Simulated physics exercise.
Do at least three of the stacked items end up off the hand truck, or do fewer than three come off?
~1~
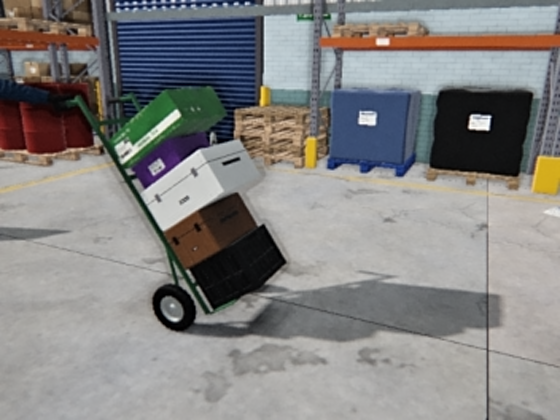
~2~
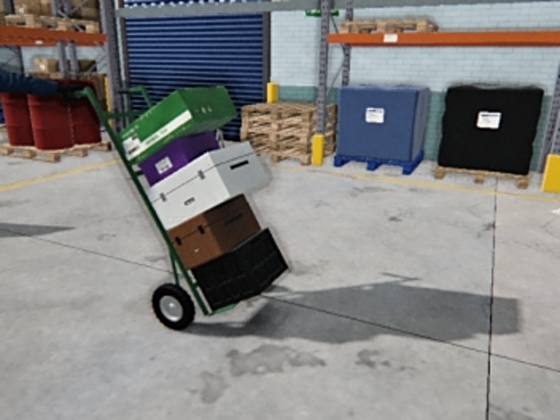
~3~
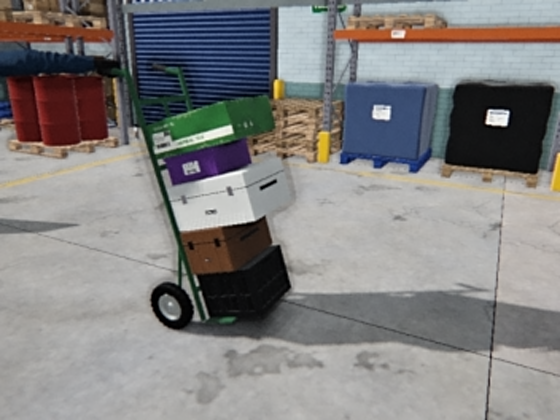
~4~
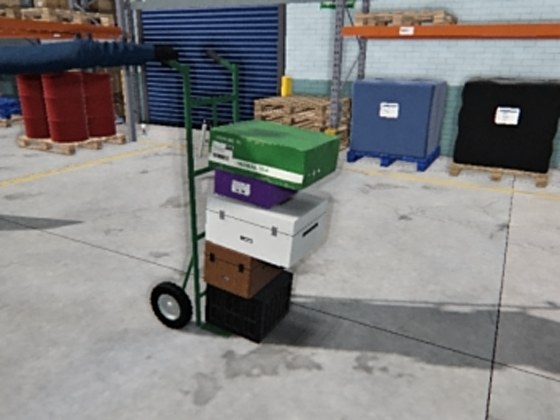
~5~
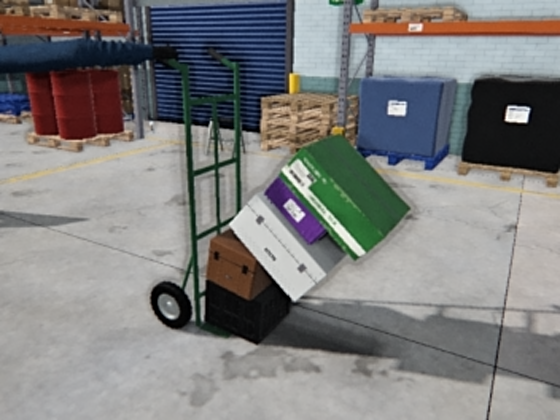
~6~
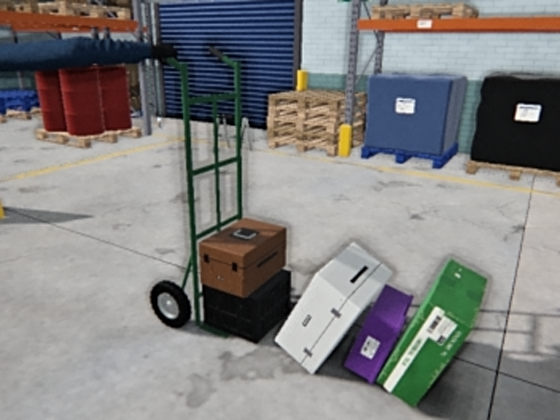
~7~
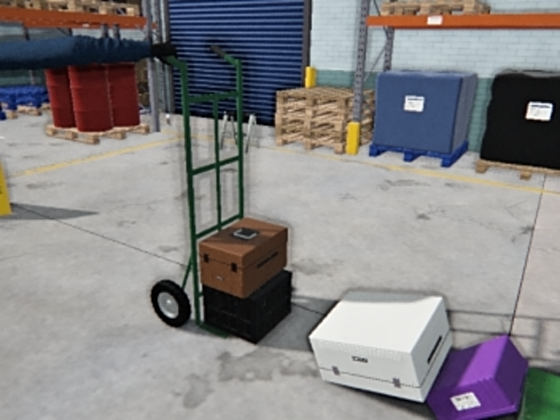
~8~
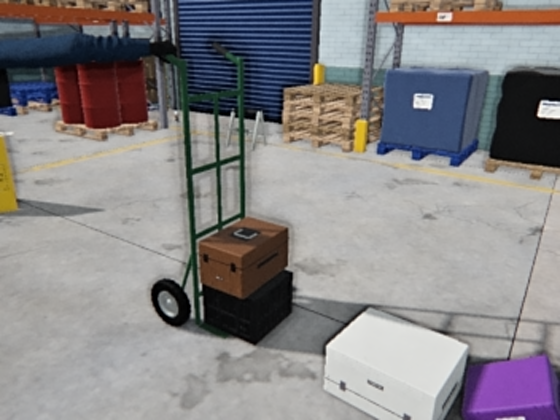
At least three come off, as the white toolbox, the purple tote and the green parcel all drop to the floor.
